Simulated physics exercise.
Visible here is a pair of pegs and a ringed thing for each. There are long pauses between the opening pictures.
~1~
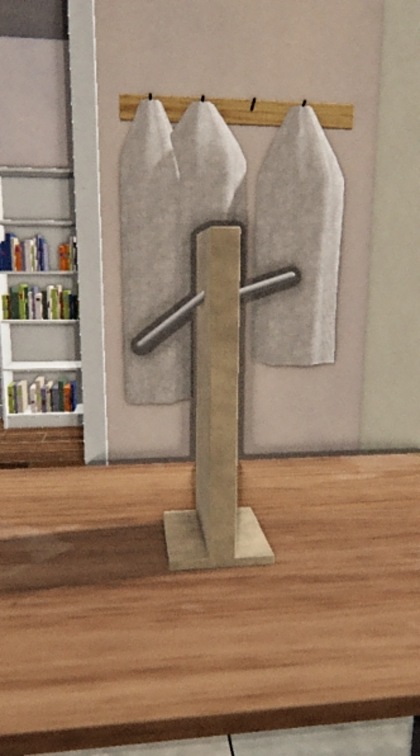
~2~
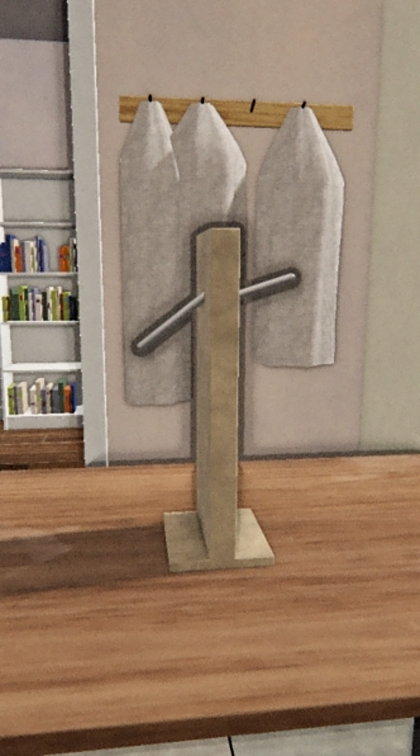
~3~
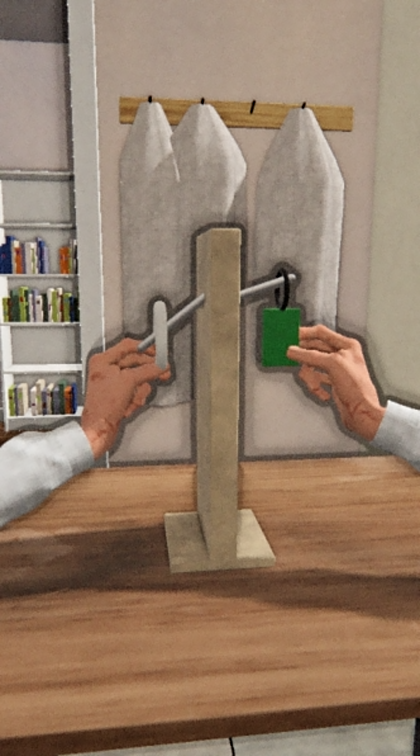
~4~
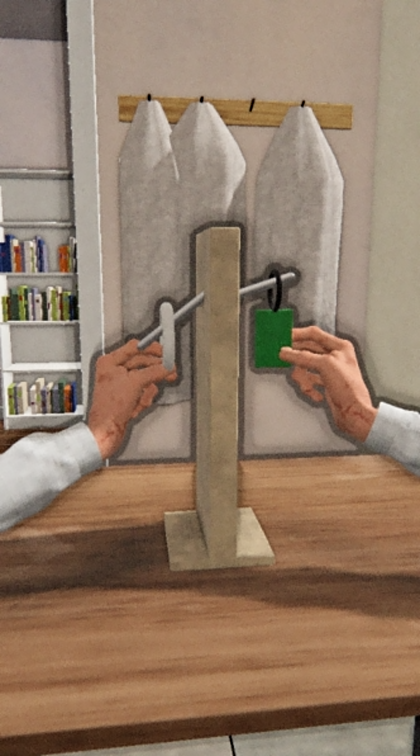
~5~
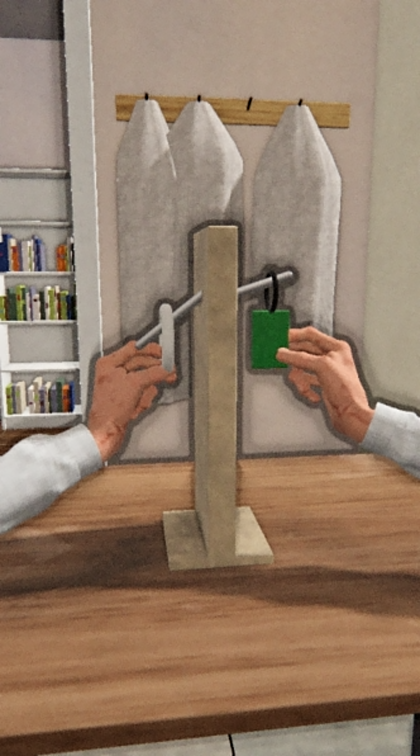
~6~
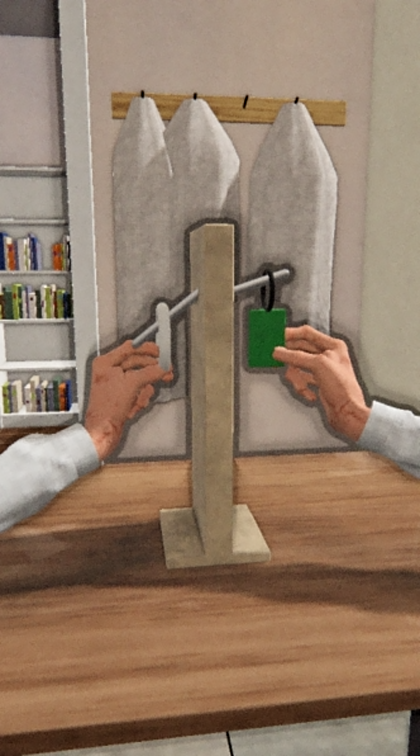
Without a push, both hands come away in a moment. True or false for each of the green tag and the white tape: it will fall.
Green tag: False; white tape: True.
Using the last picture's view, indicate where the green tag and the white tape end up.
Taking them in turn, it's (244, 329) followed by (86, 545).
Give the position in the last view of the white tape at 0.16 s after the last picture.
(146, 361), roughly.
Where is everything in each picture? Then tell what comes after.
In the first picture, peg stand (214, 393).
In the second picture, peg stand (215, 395).
In the third picture, still on the way; green tag (281, 317); peg stand (215, 396).
In the fourth picture, still on the way; white tape (167, 338); peg stand (215, 394).
In the fifth picture, still on the way; green tag (271, 319); peg stand (213, 393).
In the sixth picture, in place, still held; green tag (267, 318); white tape (163, 339); peg stand (210, 391).
Then, 0.16 s on from there, green tag turned 17° from its first pose near (257, 325); white tape turned 39° from its first pose near (146, 362).
Then, 0.28 s on from there, green tag turned 6° from its first pose near (243, 329); white tape on its way down near (110, 448).
Then, 0.38 s on from there, green tag turned 8° from its first pose near (243, 329); white tape at the bottom near (90, 536).
In the end, the green tag hangs there, near (244, 329); the white tape slips down, near (86, 545).
